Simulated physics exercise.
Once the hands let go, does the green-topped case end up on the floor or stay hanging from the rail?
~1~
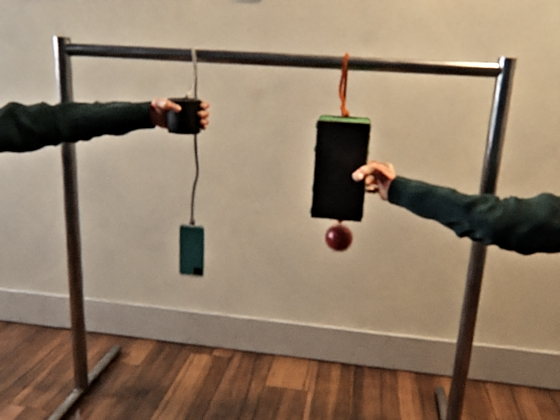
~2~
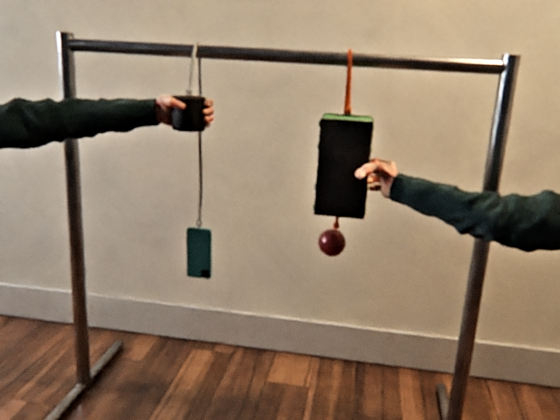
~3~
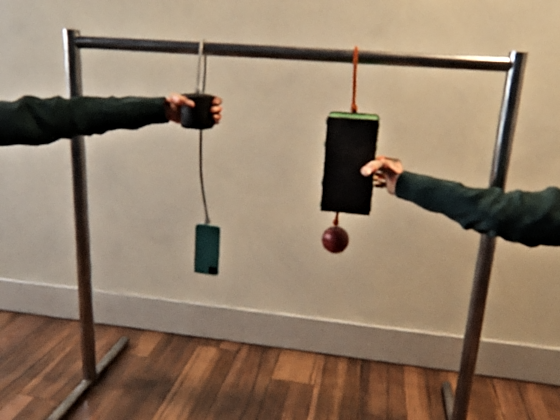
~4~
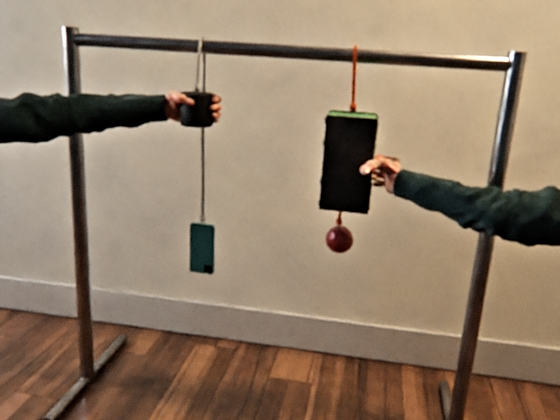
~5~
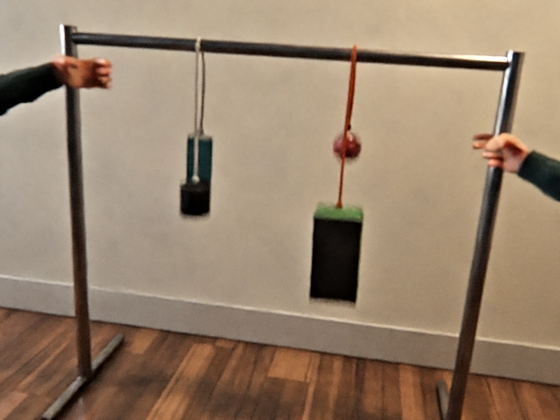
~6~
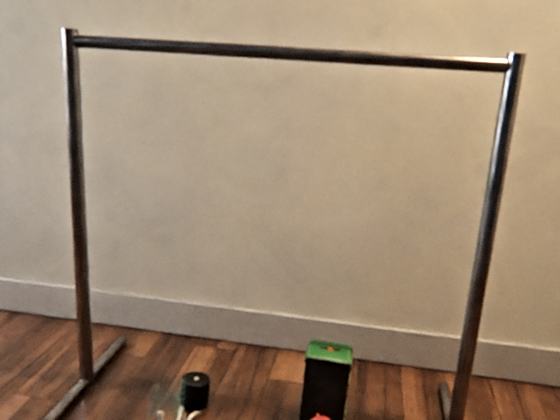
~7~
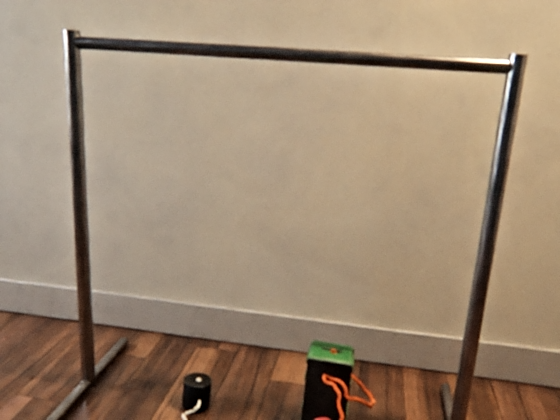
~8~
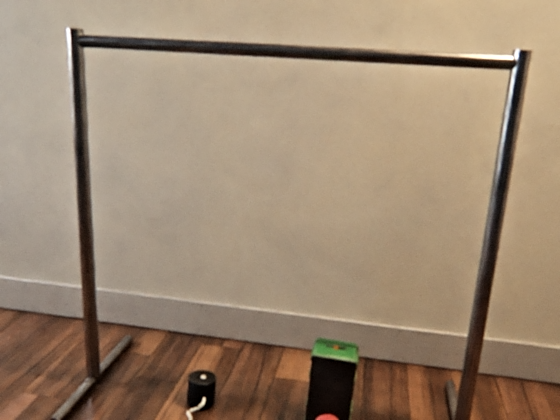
The green-topped case ends up on the floor, pulling its rope off the rail as it drops.
